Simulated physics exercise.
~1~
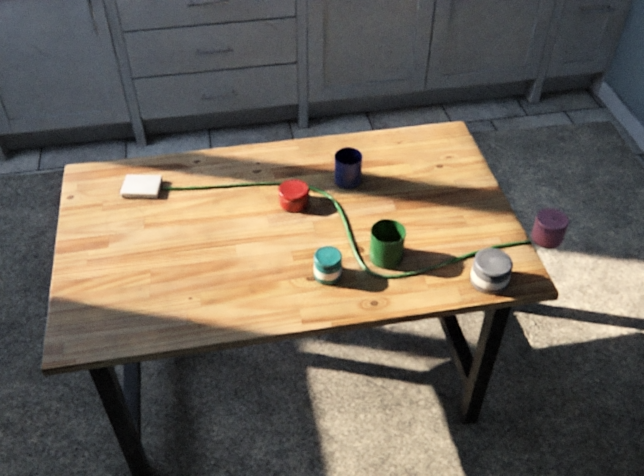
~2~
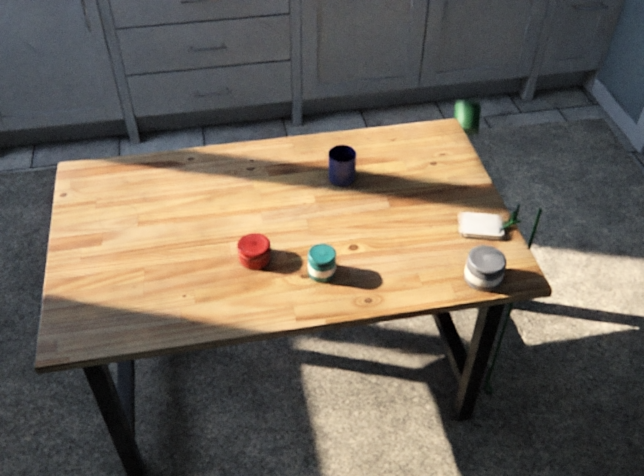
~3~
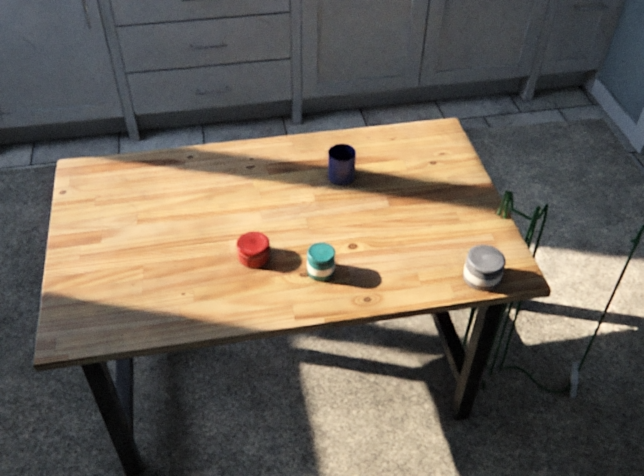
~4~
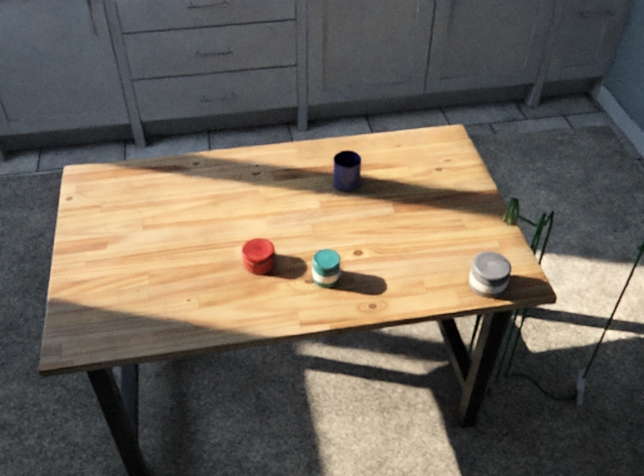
A thin green cable snakes across a sunlit wooden table in a kitchen, seen from above by a slightly swaying camera, running from a white phone at left to a pink speaker just off the right edge. Between them sit red, blue, green, teal and grey containers. The cable is drawn rightward, and the phone slides across to the right side while the green cup moves to the far right corner and the red tub shifts left and nearer. Then the phone and green cup go over the edge. Finally, the cable hangs off the right side, the phone lies on the floor, and the red, blue, teal and grey containers remain on top.
